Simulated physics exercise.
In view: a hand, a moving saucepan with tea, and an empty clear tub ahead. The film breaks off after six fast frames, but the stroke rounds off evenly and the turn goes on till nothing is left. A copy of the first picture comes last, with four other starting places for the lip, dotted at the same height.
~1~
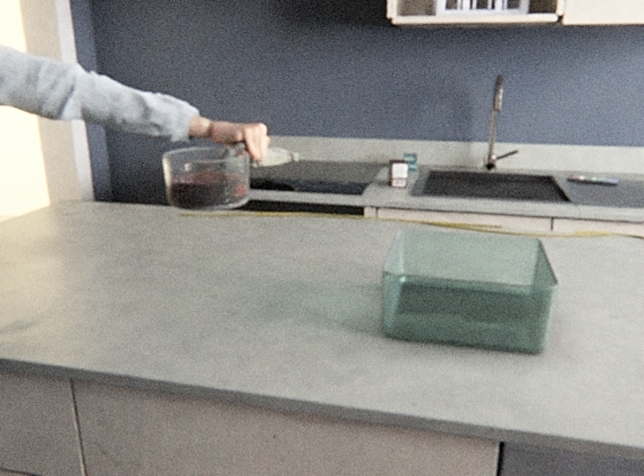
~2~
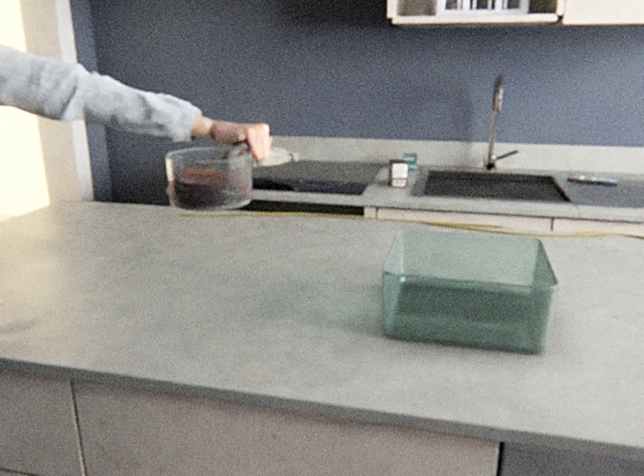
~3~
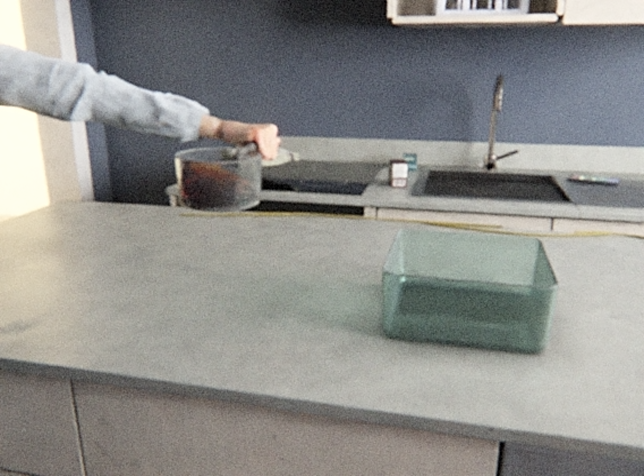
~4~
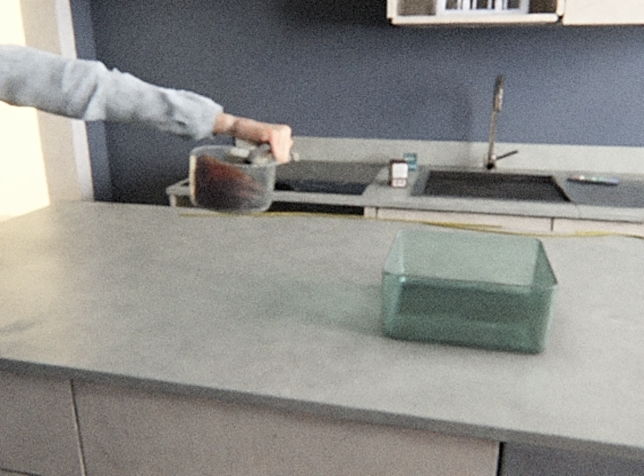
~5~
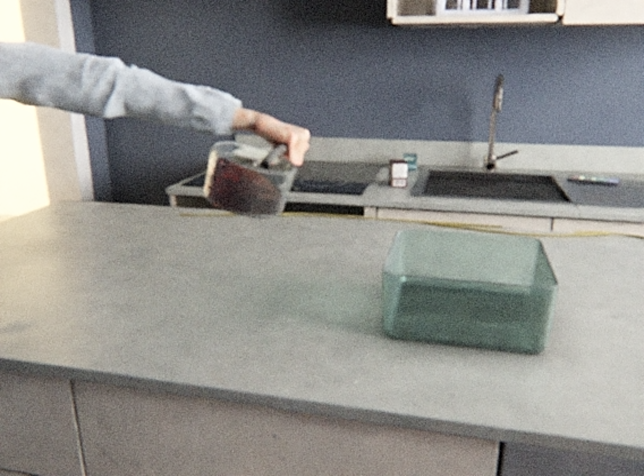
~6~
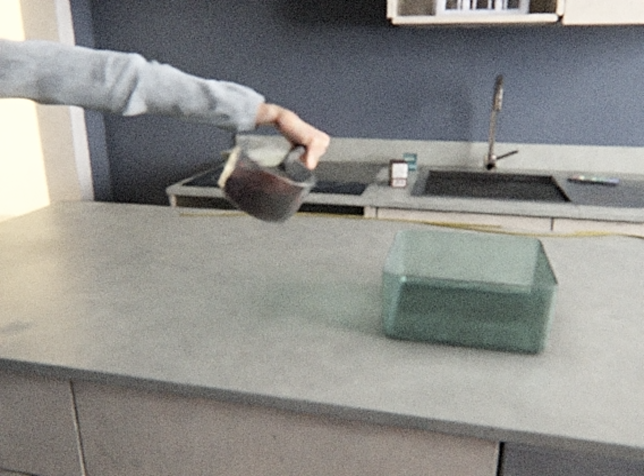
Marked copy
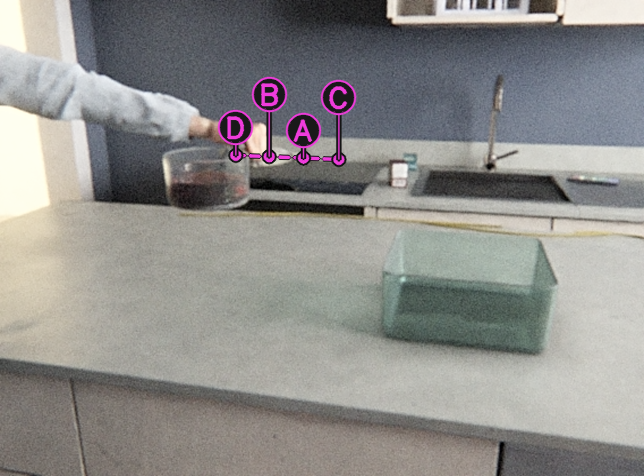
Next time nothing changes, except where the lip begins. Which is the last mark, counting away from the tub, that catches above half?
The answer is dot B.
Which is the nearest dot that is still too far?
The answer is D.
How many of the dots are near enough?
Three of the four.
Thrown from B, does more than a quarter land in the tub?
Yes.
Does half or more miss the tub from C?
No, not at all.
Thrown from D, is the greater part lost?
Yes.
On the marked copy, A at (303, 158); B at (269, 156); C at (338, 159); D at (235, 155).
With A, about 87 % lands in the tub, 6 % falls short and 7 % goes beside or beyond.
With B, about 64 % lands in the tub, 28 % falls short and 8 % goes beside or beyond.
With C, about 87 % lands in the tub, 6 % falls short and 6 % goes beside or beyond.
With D, about 28 % lands in the tub, 68 % falls short and 5 % goes beside or beyond.
